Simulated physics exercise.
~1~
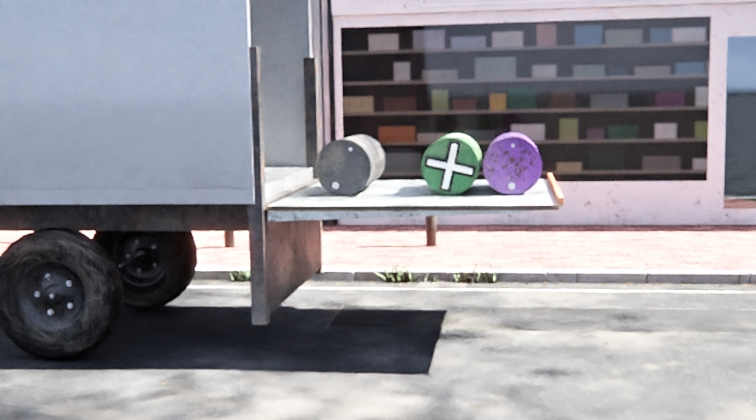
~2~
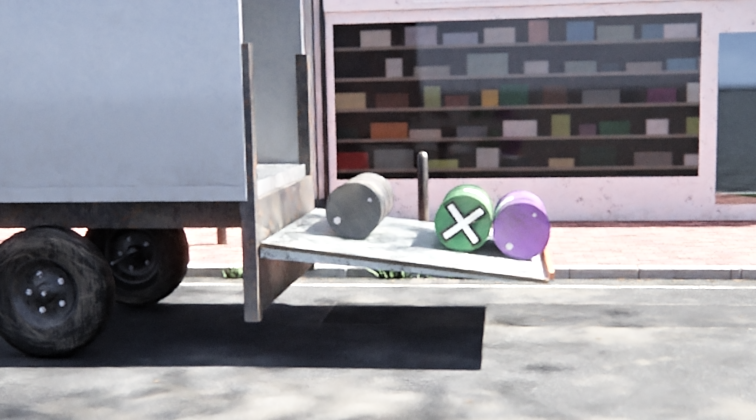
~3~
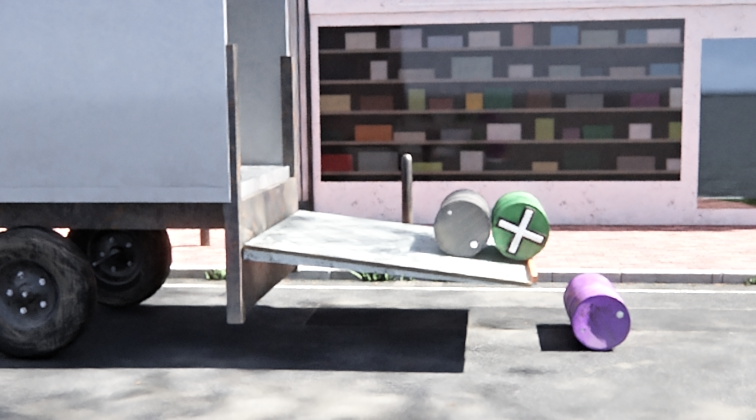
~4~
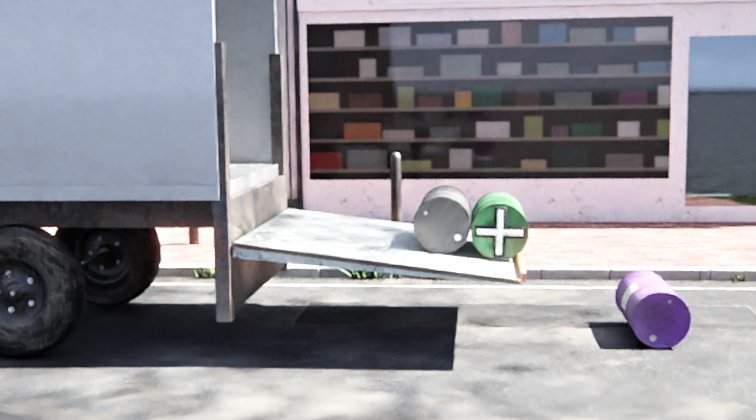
Three drums rolling down a truck's tilting tail-lift, the purple one dropping onto the road while grey and white-crossed green stay aboard.
